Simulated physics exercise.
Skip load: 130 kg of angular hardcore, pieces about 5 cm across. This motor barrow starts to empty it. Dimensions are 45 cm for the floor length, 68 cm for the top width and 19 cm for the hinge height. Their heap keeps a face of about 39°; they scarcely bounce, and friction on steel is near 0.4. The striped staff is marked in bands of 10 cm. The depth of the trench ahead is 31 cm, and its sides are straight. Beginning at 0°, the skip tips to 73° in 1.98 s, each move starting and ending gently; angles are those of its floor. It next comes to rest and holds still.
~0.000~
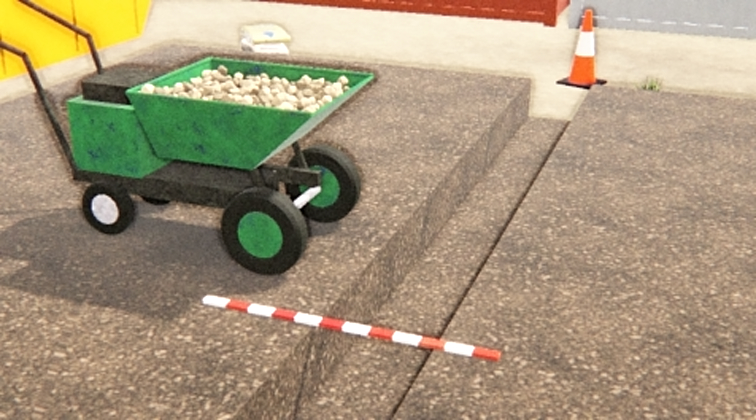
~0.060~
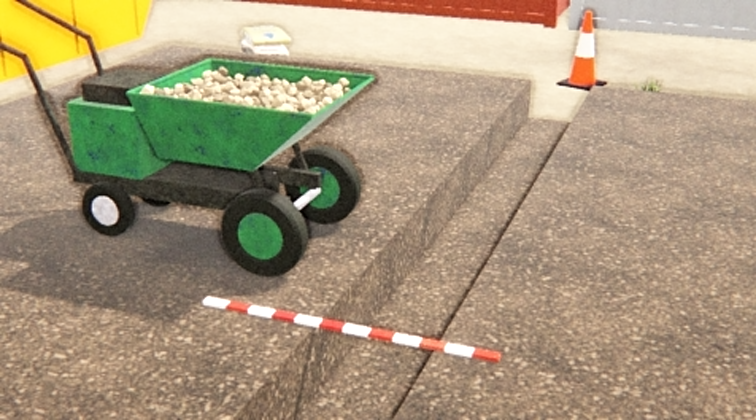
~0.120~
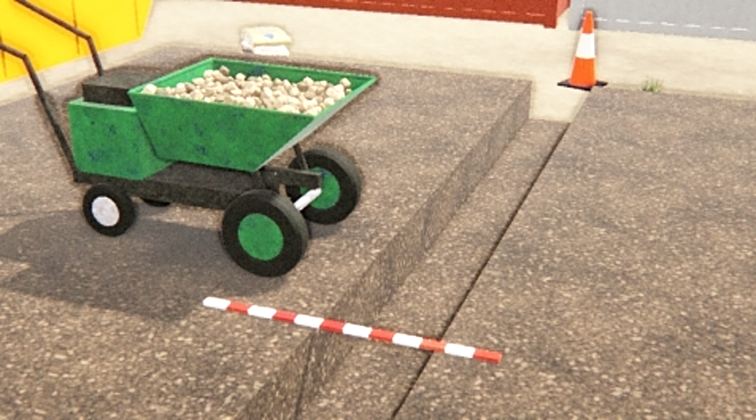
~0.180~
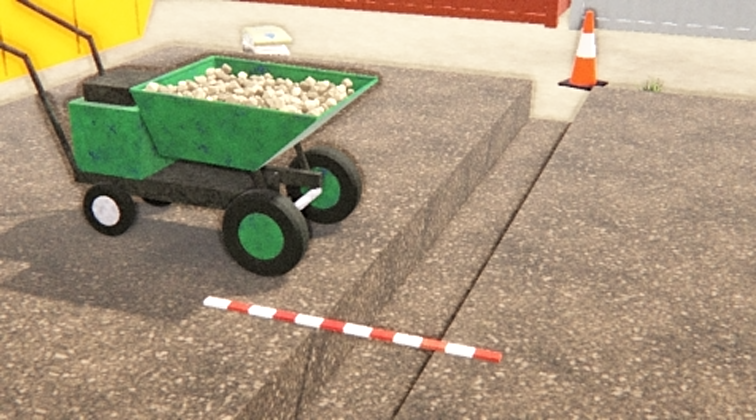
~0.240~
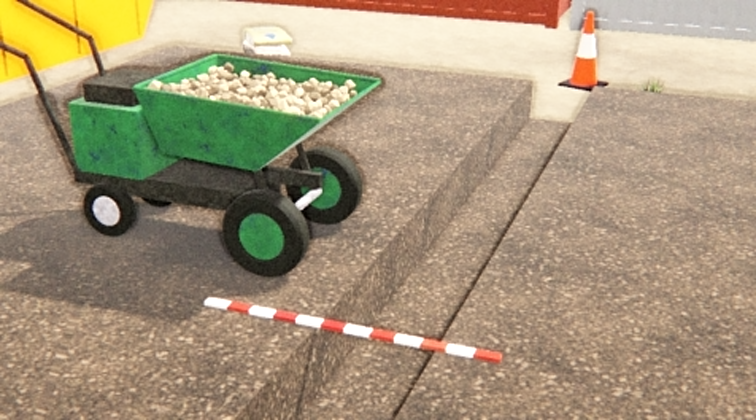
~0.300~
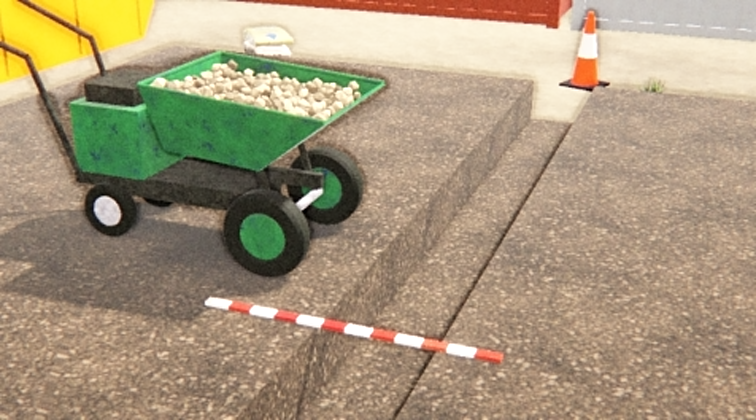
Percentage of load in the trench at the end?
94 per cent.
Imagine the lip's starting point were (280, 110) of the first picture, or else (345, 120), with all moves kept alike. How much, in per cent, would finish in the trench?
I'd expect close to 100 per cent at the first and 60 per cent at the second.
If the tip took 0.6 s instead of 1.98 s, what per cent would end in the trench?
With that change, it comes to around 70 per cent.
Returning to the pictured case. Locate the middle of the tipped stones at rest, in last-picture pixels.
Their centre sits close to (442, 320).
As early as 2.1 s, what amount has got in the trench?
About 60%.
After 1.5 s the floor is at 61°; 99 % in the skip, 1 % in the trench; the foremost stones are at (419, 234).
After 2.1 s the floor is at 73°; 36 % in the skip, 60 % in the trench, 4 % past the trench; the foremost stones are at (525, 283).
After 2.4 s the floor is at 73°; 8 % in the skip, 86 % in the trench, 6 % past the trench; the foremost stones are at (550, 289).
After 4.4 s the floor is at 73°; 0 % in the skip, 94 % in the trench, 6 % past the trench; the foremost stones are at (552, 289).
